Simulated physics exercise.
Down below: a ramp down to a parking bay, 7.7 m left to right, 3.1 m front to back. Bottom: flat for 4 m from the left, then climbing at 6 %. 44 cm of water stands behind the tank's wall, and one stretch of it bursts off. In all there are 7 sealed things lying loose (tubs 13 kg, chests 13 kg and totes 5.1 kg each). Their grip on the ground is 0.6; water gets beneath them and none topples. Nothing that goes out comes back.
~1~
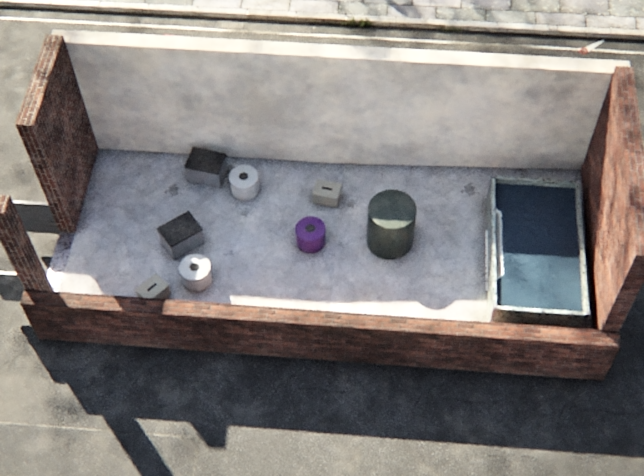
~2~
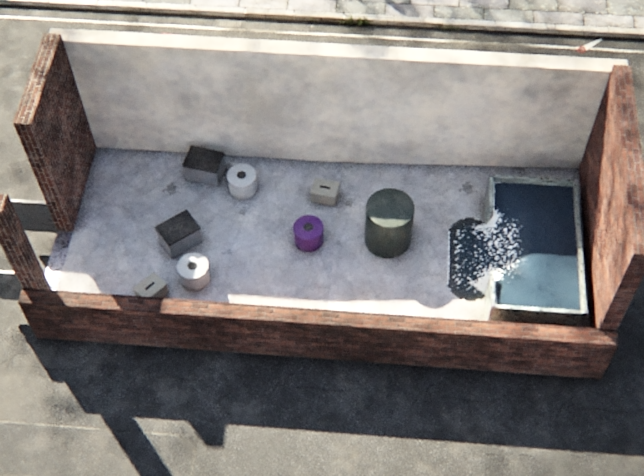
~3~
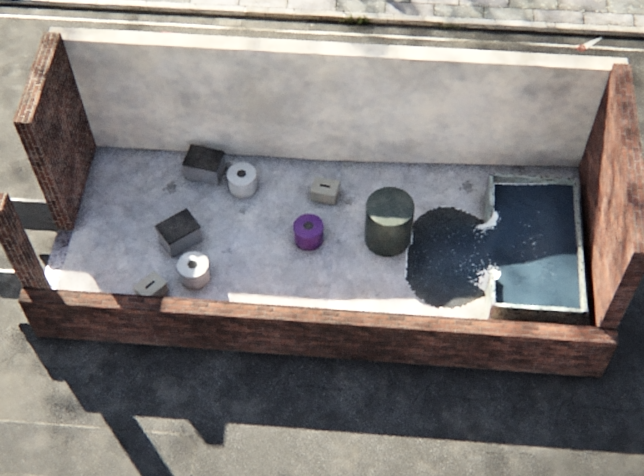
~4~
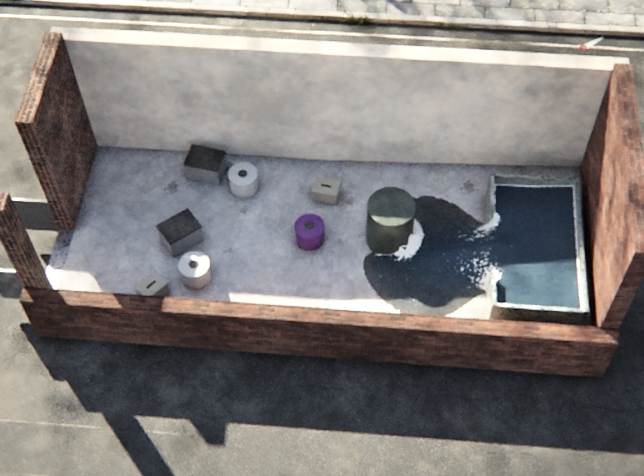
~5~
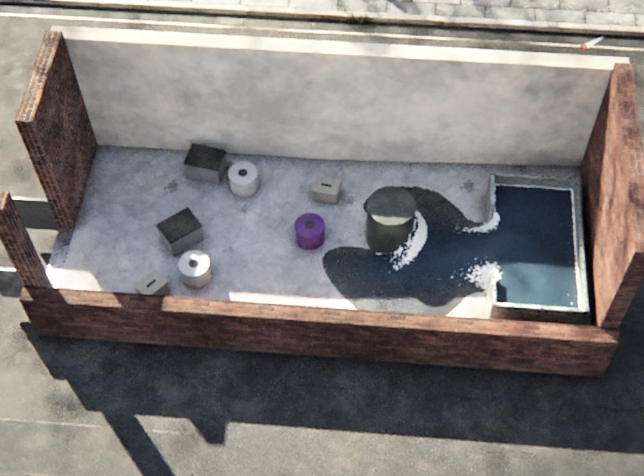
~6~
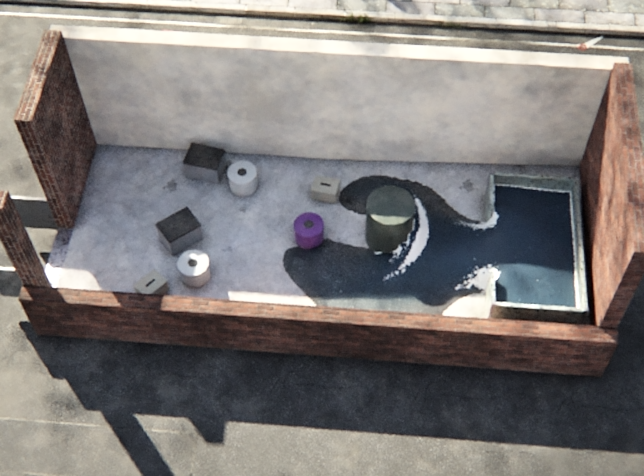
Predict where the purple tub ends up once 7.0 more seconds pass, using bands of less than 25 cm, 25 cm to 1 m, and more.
It hardly moves.
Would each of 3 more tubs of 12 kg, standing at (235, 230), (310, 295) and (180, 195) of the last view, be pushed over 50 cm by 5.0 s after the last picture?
First does not reach it, second exceeds it, third does not reach it.
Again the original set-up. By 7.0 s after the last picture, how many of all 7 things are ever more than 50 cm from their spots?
2 of them.
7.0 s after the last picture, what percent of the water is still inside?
Somewhere near 72 percent, give or take.
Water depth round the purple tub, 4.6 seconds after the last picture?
3 cm, roughly.
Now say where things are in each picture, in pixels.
In the first picture, the purple tub at (310, 229), on the bottom; water covers 2.5 m2; 0 of 7 have shifted.
In the second picture, the purple tub at (308, 227), on the bottom; water covers 3.2 m2; 0 of 7 have shifted.
In the third picture, the purple tub at (308, 226), on the bottom; water covers 4.2 m2; 0 of 7 have shifted.
In the fourth picture, the purple tub at (310, 226) rests on the ground; water covers 5.1 m2; 0 of 7 have shifted.
In the fifth picture, the purple tub at (310, 225), on the bottom; 6.1 m2 under water; 0 of 7 have shifted.
In the sixth picture, the purple tub at (309, 224) rests on the ground; 7.2 m2 under water; 0 of 7 have shifted.
Then, 0.6 s after the last picture the purple tub is near (309, 224), 0.0 m from its start, aground; 0 of 7 are out; 0 afloat.
Then, 2.6 s after the last picture the purple tub is near (309, 224), 0.0 m from its start, aground; 0 of 7 are out; 0 afloat.
Then, 4.6 s after the last picture the purple tub is near (309, 224), 0.0 m from its start, aground; 0 of 7 are out; 0 afloat.
Then, 7.0 s after the last picture the purple tub is near (309, 224), 0.0 m from its start, aground; 1 of 7 are out; 1 afloat.
